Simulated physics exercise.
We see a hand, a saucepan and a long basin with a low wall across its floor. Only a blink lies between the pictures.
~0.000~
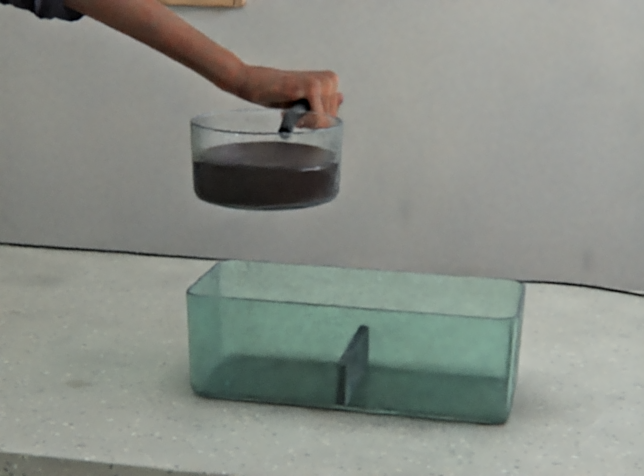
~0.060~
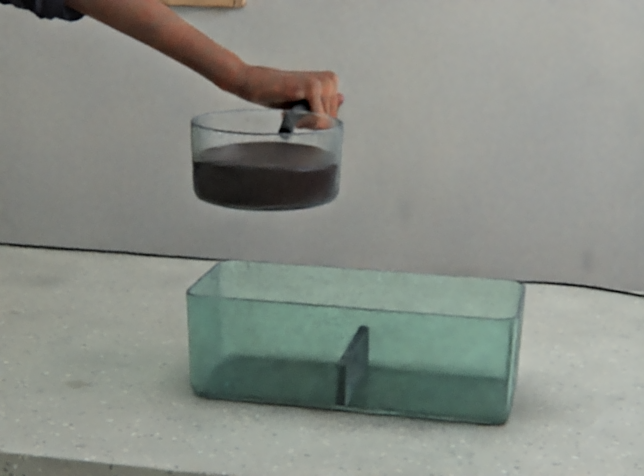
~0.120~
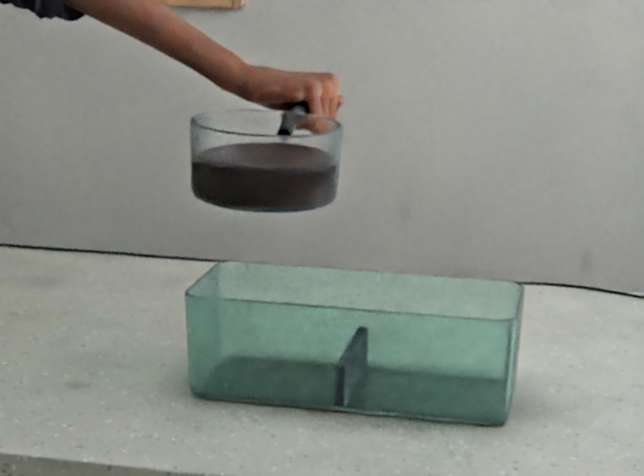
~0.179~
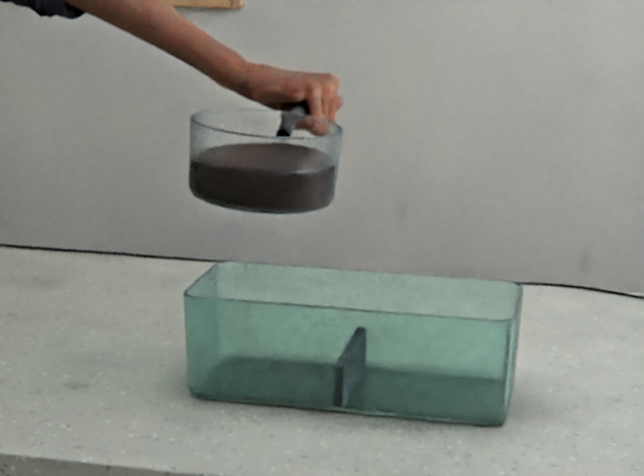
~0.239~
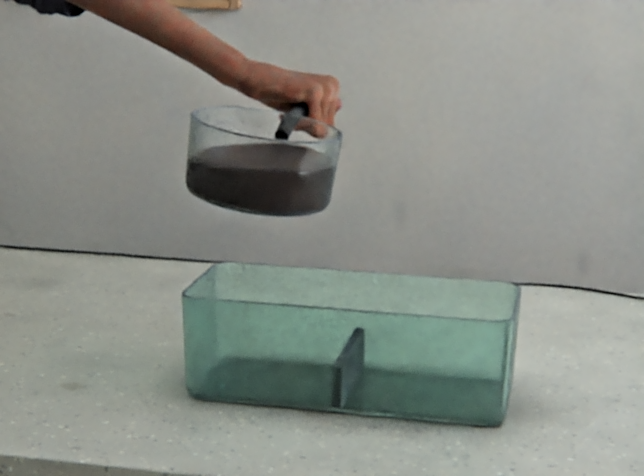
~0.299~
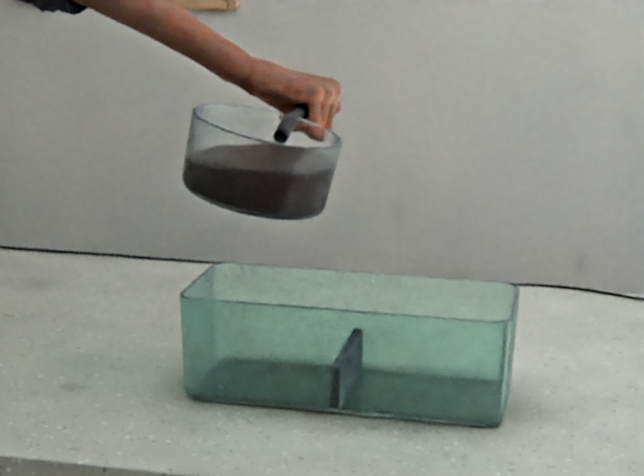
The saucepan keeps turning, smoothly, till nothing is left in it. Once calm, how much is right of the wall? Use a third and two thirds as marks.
In the end more than two thirds is right of the wall.
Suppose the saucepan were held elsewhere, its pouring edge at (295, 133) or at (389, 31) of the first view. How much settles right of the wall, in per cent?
In turn 30 and 95 in a hundred.
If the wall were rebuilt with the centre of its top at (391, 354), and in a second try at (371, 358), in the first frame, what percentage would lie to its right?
About 40 and 60 per cent.
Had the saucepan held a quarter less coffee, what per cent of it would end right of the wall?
Close to 70 per cent.
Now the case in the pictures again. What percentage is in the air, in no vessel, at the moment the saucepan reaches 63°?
Roughly 25 in a hundred.
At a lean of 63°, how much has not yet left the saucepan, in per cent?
Roughly 70 in a hundred.
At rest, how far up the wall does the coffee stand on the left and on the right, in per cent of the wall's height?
Some 20 per cent left and 60 right.
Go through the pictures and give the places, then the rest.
Tilt 0°; pouring edge (340, 127); surface from (200, 150) to (338, 158); the long basin's rim runs from (203, 278) to (521, 302); the wall's top is at (354, 345), in the first picture.
Tilt 0°; pouring edge (341, 128); surface from (200, 150) to (337, 158), in the second picture.
Tilt 2°; pouring edge (340, 131); surface from (199, 150) to (337, 159), in the third picture.
Tilt 4°; pouring edge (340, 134); surface from (197, 150) to (336, 160), in the fourth picture.
Tilt 8°; pouring edge (340, 140); surface from (195, 152) to (335, 161), in the fifth picture.
Tilt 12°; pouring edge (339, 146); surface from (194, 152) to (333, 162), in the sixth picture.
A moment on, the saucepan is tipped part way and 70 per cent is still to pour, 0 is left of the wall and 6 right of it.
Next, the saucepan is tipped on its side and 16 per cent is still to pour, 6 is left of the wall and 68 right of it.
Then the saucepan is tipped right over and 1 per cent is still to pour, 21 is left of the wall and 76 right of it.
Later the saucepan is tipped right over and 0 per cent is still to pour, 23 is left of the wall and 76 right of it.
In the end 23 per cent lies left of the wall, 76 right of it and 1 outside.
